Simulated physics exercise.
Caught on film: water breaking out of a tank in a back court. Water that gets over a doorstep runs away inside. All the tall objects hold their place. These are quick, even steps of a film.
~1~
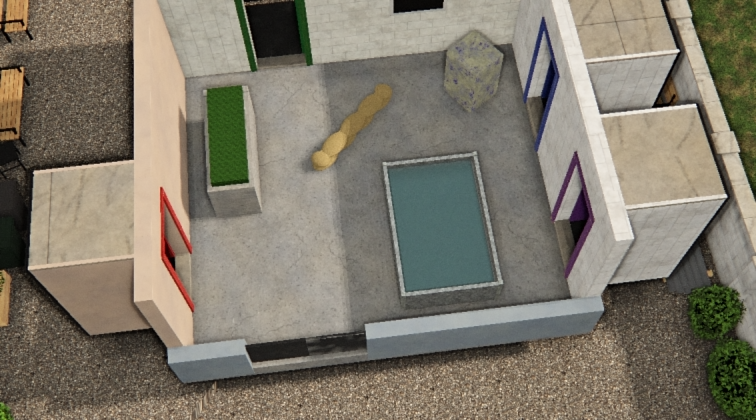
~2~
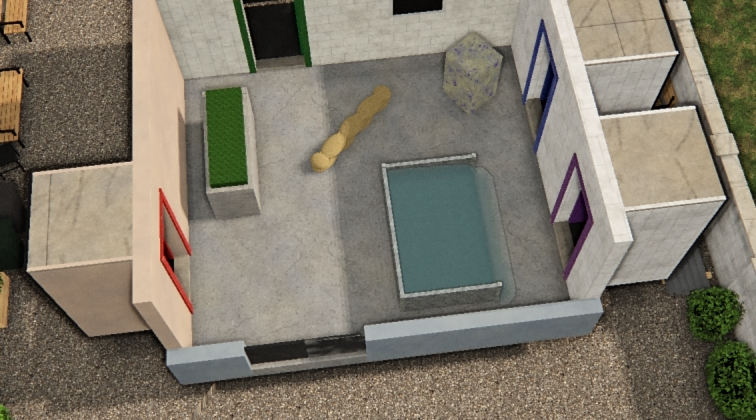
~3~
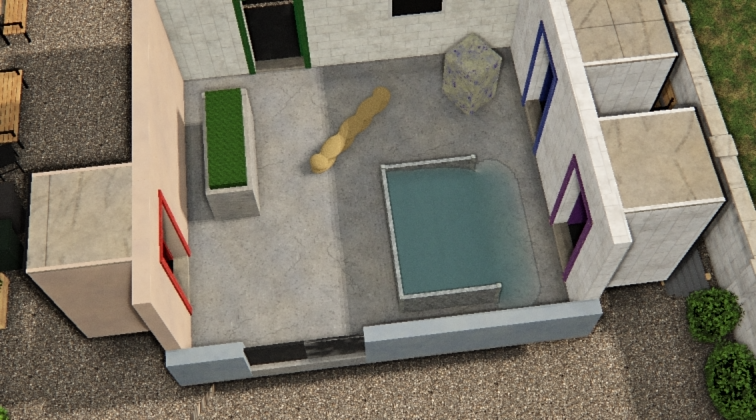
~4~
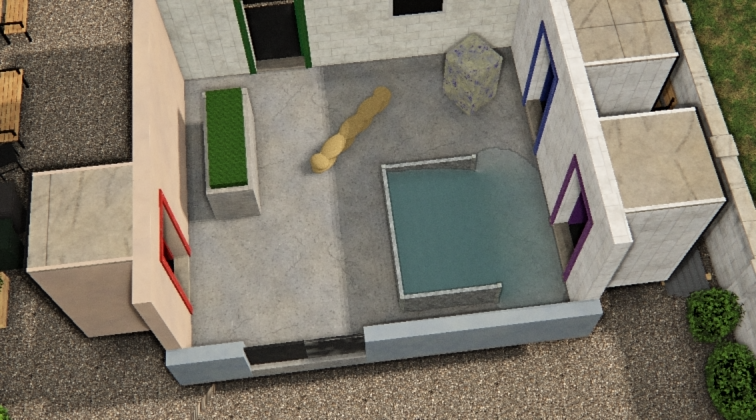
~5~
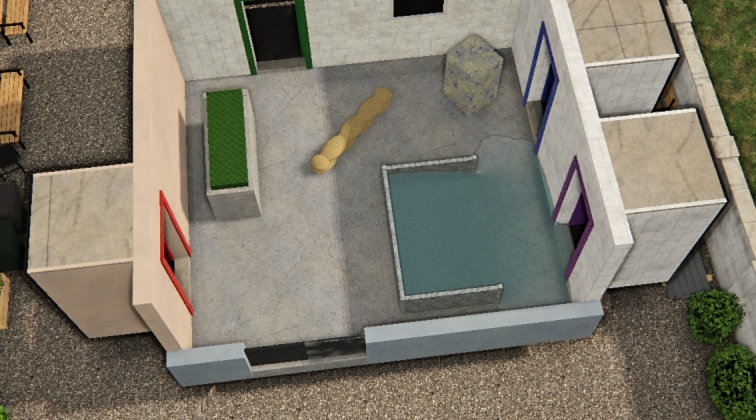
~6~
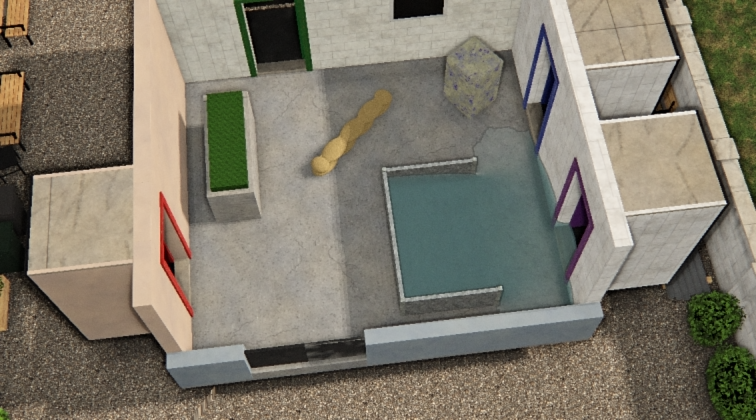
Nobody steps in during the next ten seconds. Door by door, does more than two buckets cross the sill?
The blue door stays under that; the purple door takes more than that; the red door stays under that; the green door stays under that.
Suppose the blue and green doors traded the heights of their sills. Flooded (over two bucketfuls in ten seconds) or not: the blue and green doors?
My reading: Blue door passes that mark; green door stays under.
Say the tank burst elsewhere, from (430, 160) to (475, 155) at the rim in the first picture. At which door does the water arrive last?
I say the red-painted one.
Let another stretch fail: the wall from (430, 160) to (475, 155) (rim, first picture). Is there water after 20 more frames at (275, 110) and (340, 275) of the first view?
In that order: Flooded, not flooded.
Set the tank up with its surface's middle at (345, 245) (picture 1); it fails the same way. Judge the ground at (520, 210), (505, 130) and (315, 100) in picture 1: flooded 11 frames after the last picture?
In turn: Under water, wet, dry.
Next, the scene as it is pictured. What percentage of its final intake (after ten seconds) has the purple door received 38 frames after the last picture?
Near 100 in a hundred.
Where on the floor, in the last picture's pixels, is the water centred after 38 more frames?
Close to (417, 202).
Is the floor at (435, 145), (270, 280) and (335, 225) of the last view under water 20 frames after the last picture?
In turn: Awash, not flooded, clear.
A moment on, water covers 15 % of the floor; the blue door wet at the sill, nothing in, the purple door far over two buckets in, the red door not reached, the green door not reached.
Next, water covers 25 % of the floor; the blue door wet at the sill, nothing in, the purple door far over two buckets in, the red door not reached, the green door not reached.
Then, water covers 45 % of the floor; the blue door wet at the sill, nothing in, the purple door far over two buckets in, the red door not reached, the green door not reached.
Later, water covers 80 % of the floor; the blue door wet at the sill, nothing in, the purple door far over two buckets in, the red door under two buckets in, the green door wet at the sill, nothing in.
In the end, water covers 95 % of the floor; the blue door wet at the sill, nothing in, the purple door far over two buckets in, the red door under two buckets in, the green door wet at the sill, nothing in.
